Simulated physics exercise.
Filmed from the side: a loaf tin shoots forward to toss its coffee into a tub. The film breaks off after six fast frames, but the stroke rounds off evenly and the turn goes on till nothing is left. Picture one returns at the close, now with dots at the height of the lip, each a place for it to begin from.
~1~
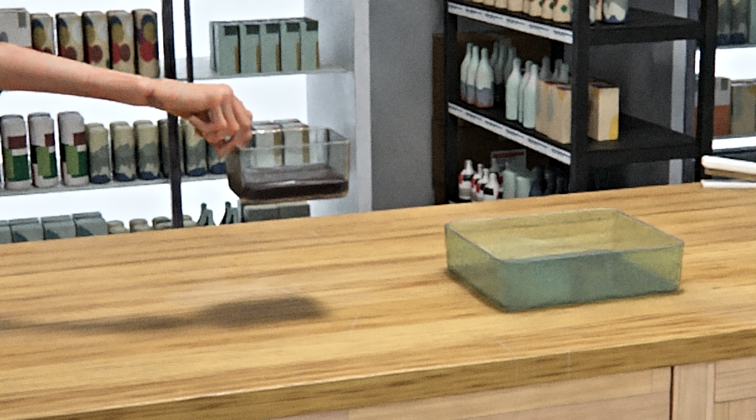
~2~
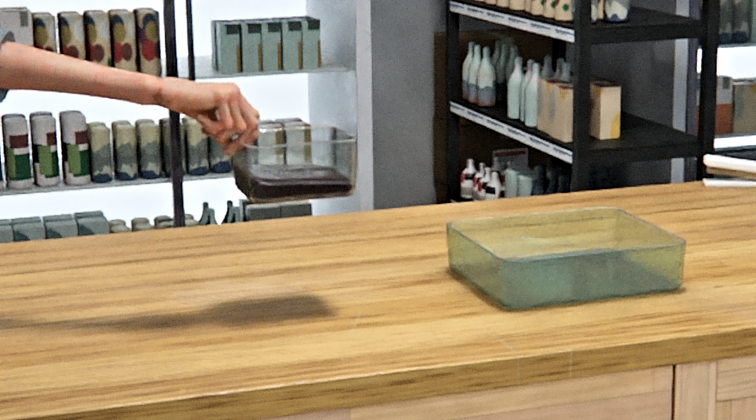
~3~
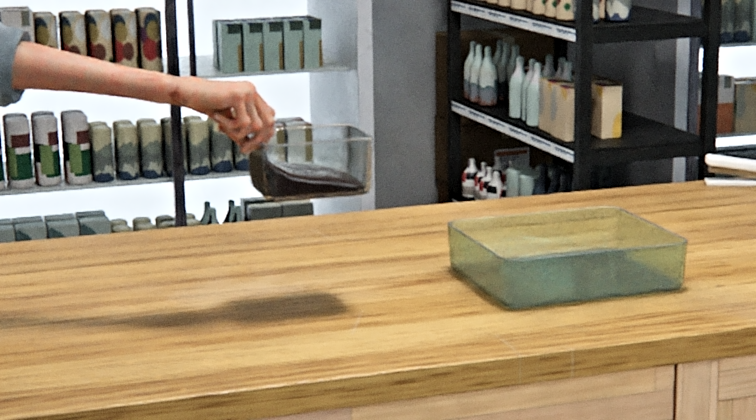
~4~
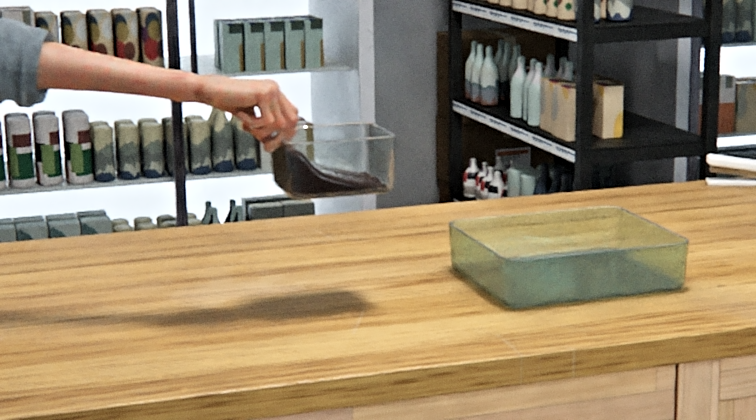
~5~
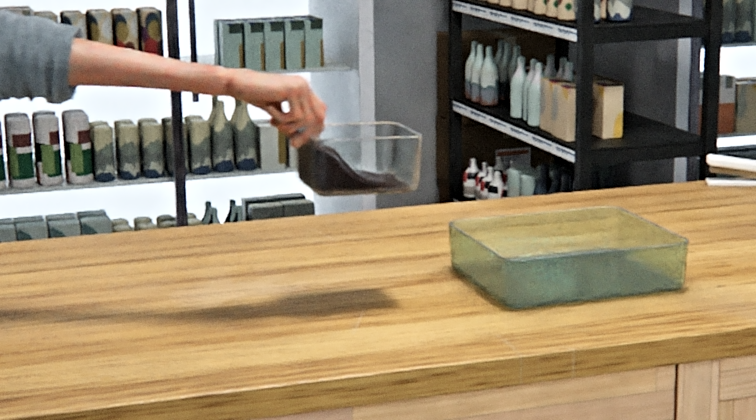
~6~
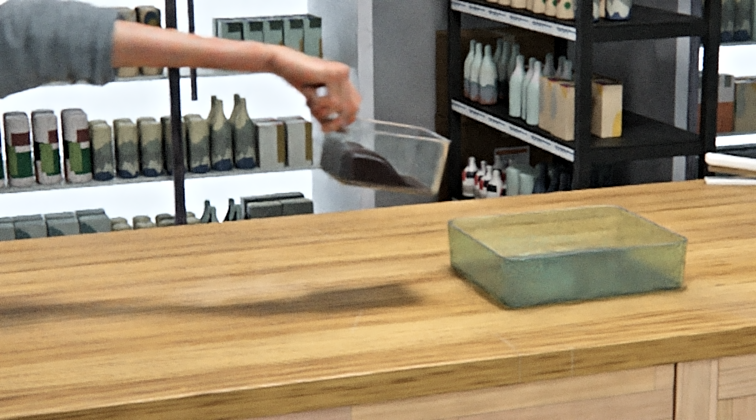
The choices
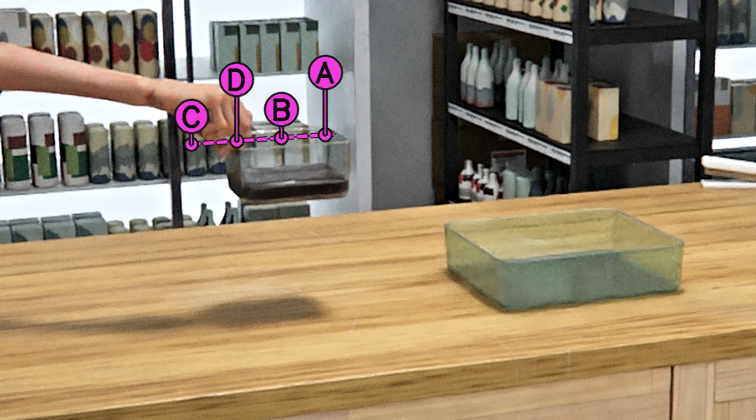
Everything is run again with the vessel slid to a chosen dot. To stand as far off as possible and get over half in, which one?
B.
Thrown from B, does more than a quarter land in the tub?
Yes, clearly.
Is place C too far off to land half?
Yes, it does.
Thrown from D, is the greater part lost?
Yes, that goes wrong.
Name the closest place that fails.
It is D.
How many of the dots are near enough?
Two of them.
On the marked copy, A at (325, 134); B at (281, 137); C at (191, 144); D at (236, 141).
For place A, about 73 % lands in the tub, 15 % falls short and 12 % goes beside or beyond.
For place B, about 64 % lands in the tub, 26 % falls short and 10 % goes beside or beyond.
For place C, about 14 % lands in the tub, 82 % falls short and 4 % goes beside or beyond.
For place D, about 34 % lands in the tub, 58 % falls short and 8 % goes beside or beyond.
